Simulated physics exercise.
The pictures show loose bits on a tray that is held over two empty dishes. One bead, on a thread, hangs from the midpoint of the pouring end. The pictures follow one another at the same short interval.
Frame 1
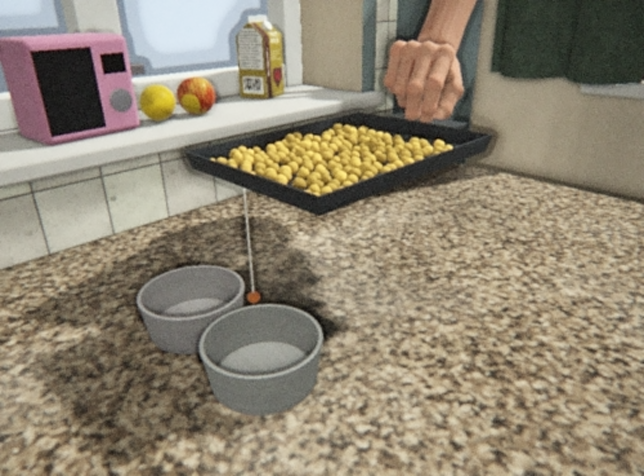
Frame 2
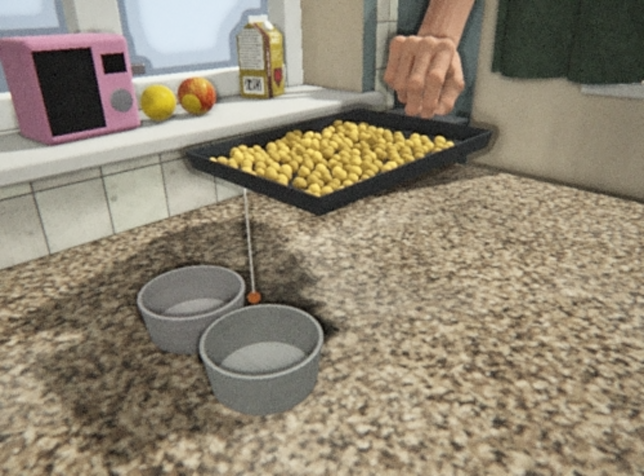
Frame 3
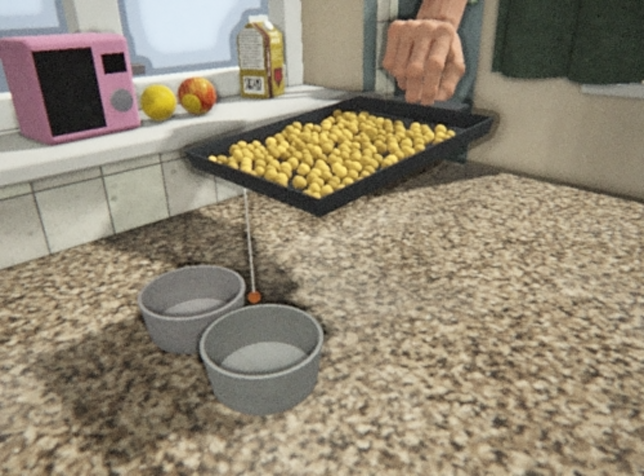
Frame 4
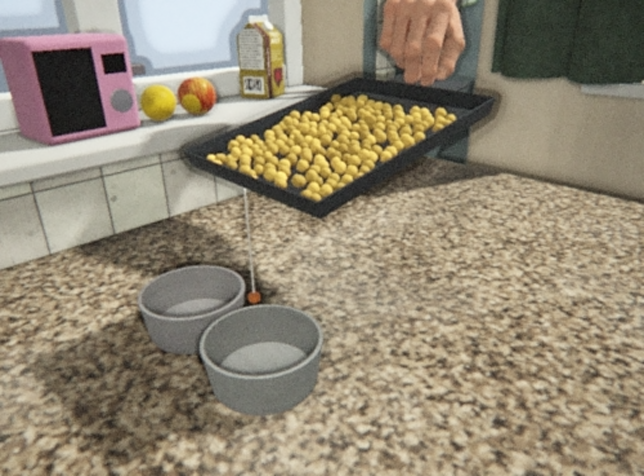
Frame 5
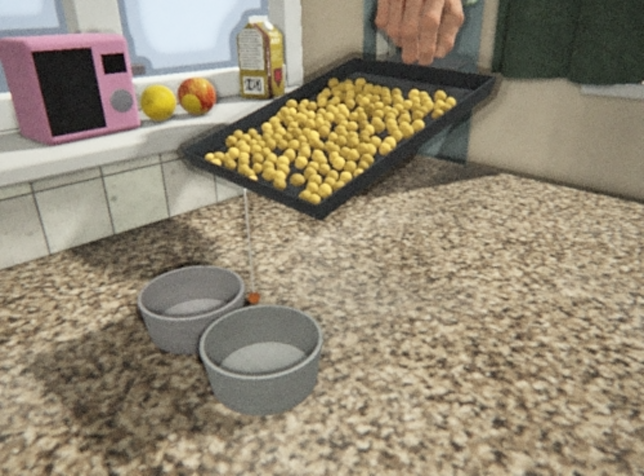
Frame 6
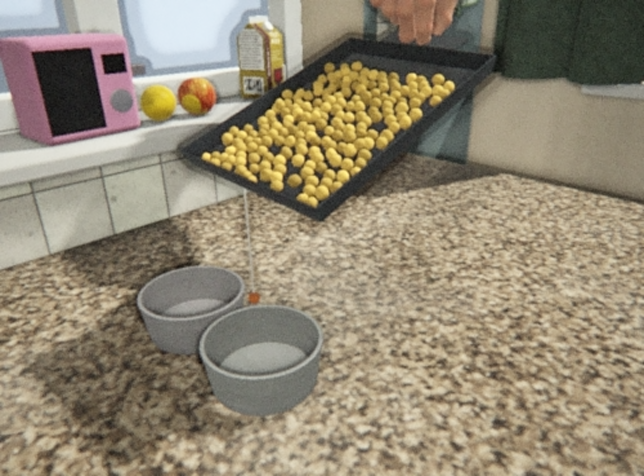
A hand raises the far end of a dark tray of small yellow balls.
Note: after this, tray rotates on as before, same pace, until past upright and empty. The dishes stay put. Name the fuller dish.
Honestly the dish that comes off better is the right one.
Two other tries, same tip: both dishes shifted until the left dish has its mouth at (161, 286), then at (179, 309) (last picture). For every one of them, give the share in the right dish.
The first try gives 40 per cent, the second 60 per cent.
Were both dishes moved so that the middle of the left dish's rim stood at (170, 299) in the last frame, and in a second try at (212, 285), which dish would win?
The rightmost dish, then the rightmost dish.
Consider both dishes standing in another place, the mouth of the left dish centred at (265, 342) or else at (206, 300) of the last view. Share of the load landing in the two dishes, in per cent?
You'd see around 50 per cent and then around 60 per cent.
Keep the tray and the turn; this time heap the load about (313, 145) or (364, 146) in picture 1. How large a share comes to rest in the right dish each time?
It would be 40 in a hundred, and then 50 in a hundred.
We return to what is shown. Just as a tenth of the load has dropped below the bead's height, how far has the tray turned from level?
That happens at around 110°.
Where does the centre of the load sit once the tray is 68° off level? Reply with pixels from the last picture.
Look around (269, 122) in the last picture.
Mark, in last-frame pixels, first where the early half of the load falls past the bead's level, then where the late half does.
First part (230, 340), rest (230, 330).
Soon, tray tipped steeply; nearly all on the tray; a stray few in the air.
A while on, tray tipped past a quarter turn; about a quarter on the tray; a small part in the right dish; a stray few in the left dish; a stray few outside both; about two thirds in the air.
Towards the end, tray tipped past a quarter turn; about half in the right dish; a small part in the left dish; about half outside both.
Finally, tray tipped past a quarter turn; about half in the right dish; a small part in the left dish; about half outside both.
